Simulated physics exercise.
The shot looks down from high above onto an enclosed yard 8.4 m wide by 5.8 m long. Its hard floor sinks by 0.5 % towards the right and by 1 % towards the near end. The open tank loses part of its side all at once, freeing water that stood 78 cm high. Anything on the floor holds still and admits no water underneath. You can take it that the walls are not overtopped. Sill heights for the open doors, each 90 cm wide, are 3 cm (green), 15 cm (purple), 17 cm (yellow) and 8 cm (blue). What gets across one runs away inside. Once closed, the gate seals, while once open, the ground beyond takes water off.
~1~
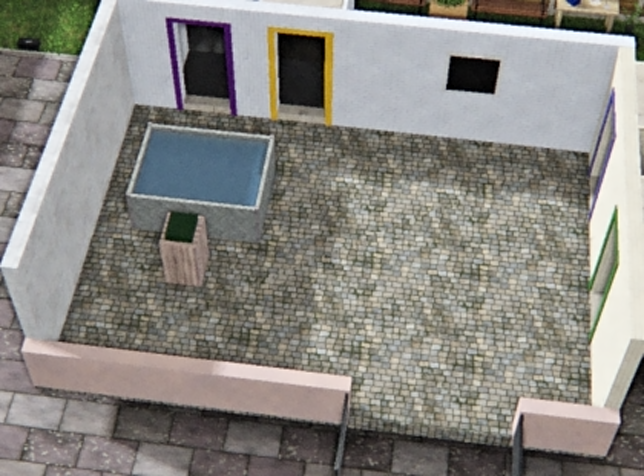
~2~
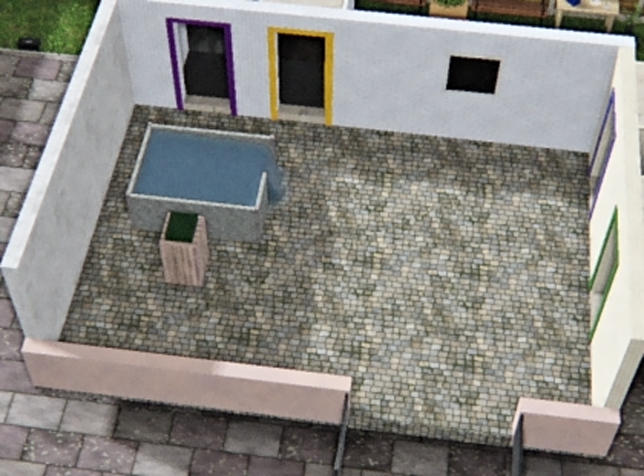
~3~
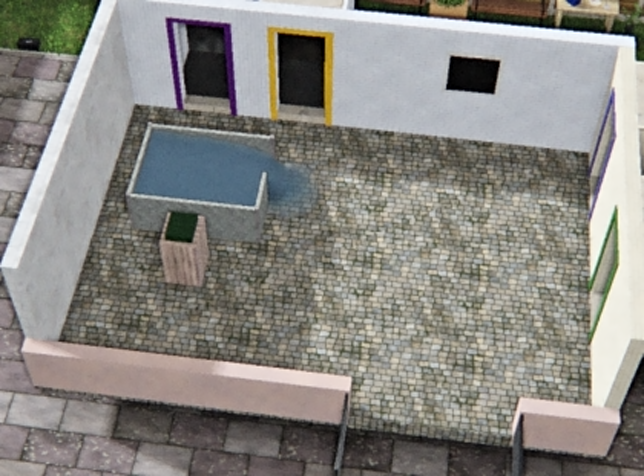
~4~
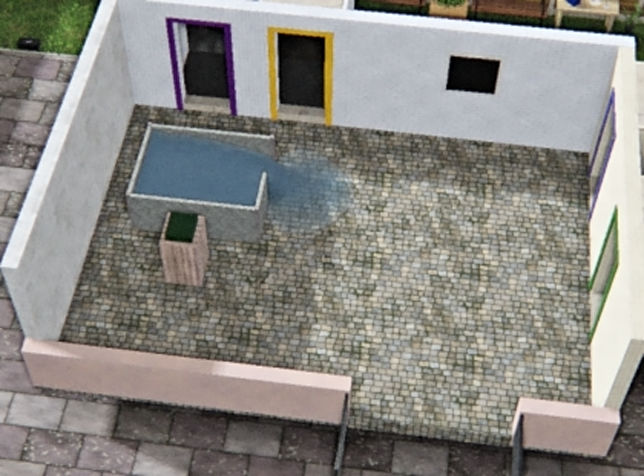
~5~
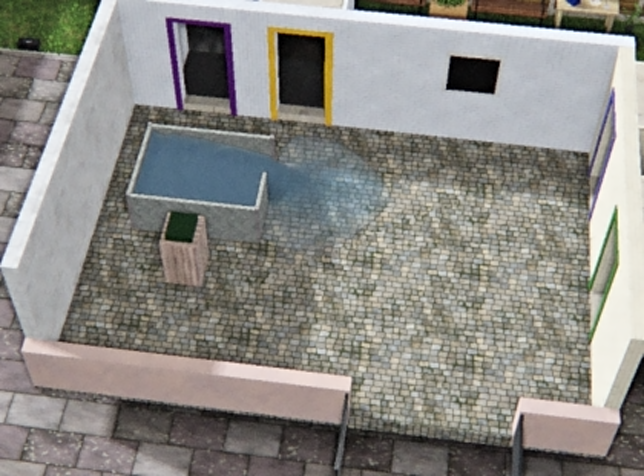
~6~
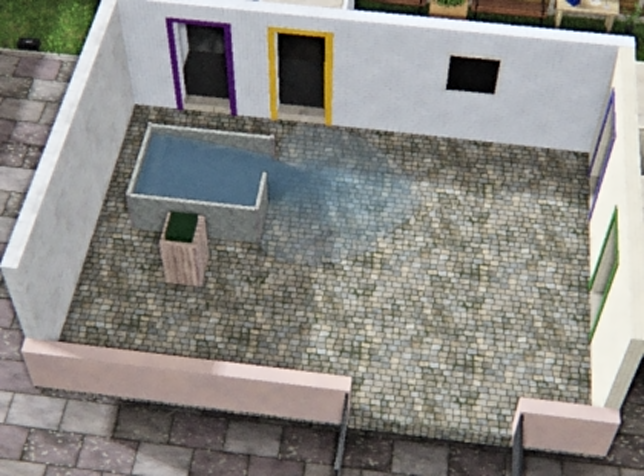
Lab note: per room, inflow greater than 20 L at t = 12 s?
Green door yes; purple door no; yellow door no; blue door yes.
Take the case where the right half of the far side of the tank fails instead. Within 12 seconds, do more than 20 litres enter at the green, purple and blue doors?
Green door surpasses it, purple door surpasses it, blue door surpasses it.
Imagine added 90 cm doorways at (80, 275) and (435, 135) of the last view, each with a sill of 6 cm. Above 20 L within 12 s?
Result in order - not enough, then more than that.
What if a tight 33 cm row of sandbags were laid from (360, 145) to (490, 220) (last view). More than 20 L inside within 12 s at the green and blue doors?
At the green door the limit is exceeded, and at the blue door it is not reached.
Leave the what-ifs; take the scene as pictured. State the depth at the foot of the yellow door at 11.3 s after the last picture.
Reading: Close to 1.0 cm.
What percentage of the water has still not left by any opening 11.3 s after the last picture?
Roughly 66 percent.
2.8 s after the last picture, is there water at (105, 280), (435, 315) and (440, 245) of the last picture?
Well, the first is untouched by it, the next drenched, the last drenched.
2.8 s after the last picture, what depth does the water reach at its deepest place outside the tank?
It tops out at some 25 cm.
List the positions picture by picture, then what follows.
The first picture shows still water, 78 cm deep, in the open tank at (202, 169).
In the second picture, water pours out at (268, 176) and has run 0.5 m, to (278, 168); typically 9 cm deep outside, 78 cm at the open tank's back.
In the third picture, the front is at (312, 203), 0.8 m from the gap at (268, 178); 0.8 m2 of floor is under water; 78 cm left at the back of the open tank.
In the fourth picture, water pours out at (268, 179) and has run 1.4 m, to (349, 189); typically 7 cm deep outside, 78 cm at the open tank's back.
In the fifth picture, the front is at (386, 195), 2.1 m from the gap at (268, 179); 3.7 m2 of floor is under water; 72 cm left at the back of the open tank.
In the sixth picture, water pours out at (268, 178) and has run 2.6 m, to (416, 199); typically 4 cm deep outside, 65 cm at the open tank's back.
Then, 0.7 s after the last picture water covers 30 % of the floor and is deepest (42 cm) near (274, 186); green door not reached, purple door not reached, yellow door 7 cm at the sill, 0 L in, blue door not reached.
Then, 1.5 s after the last picture water covers 45 % of the floor and is deepest (32 cm) near (274, 186); green door not reached, purple door not reached, yellow door 5 cm at the sill, 0 L in, blue door 16 cm at the sill, 0 L in.
Then, 2.8 s after the last picture water covers 55 % of the floor and is deepest (25 cm) near (274, 186); green door 10 cm at the sill, 40 L in, purple door not reached, yellow door 3 cm at the sill, 0 L in, blue door 25 cm at the sill, 123 L in.
Then, 6.3 s after the last picture water covers 55 % of the floor and is deepest (18 cm) near (570, 430); green door 7 cm at the sill, 88 L in, purple door not reached, yellow door 2 cm at the sill, 0 L in, blue door 13 cm at the sill, 290 L in.
Then, 11.3 s after the last picture water covers 75 % of the floor and is deepest (12 cm) near (570, 430); green door 6 cm at the sill, 113 L in, purple door not reached, yellow door 1 cm at the sill, 0 L in, blue door 5 cm at the sill, 307 L in.
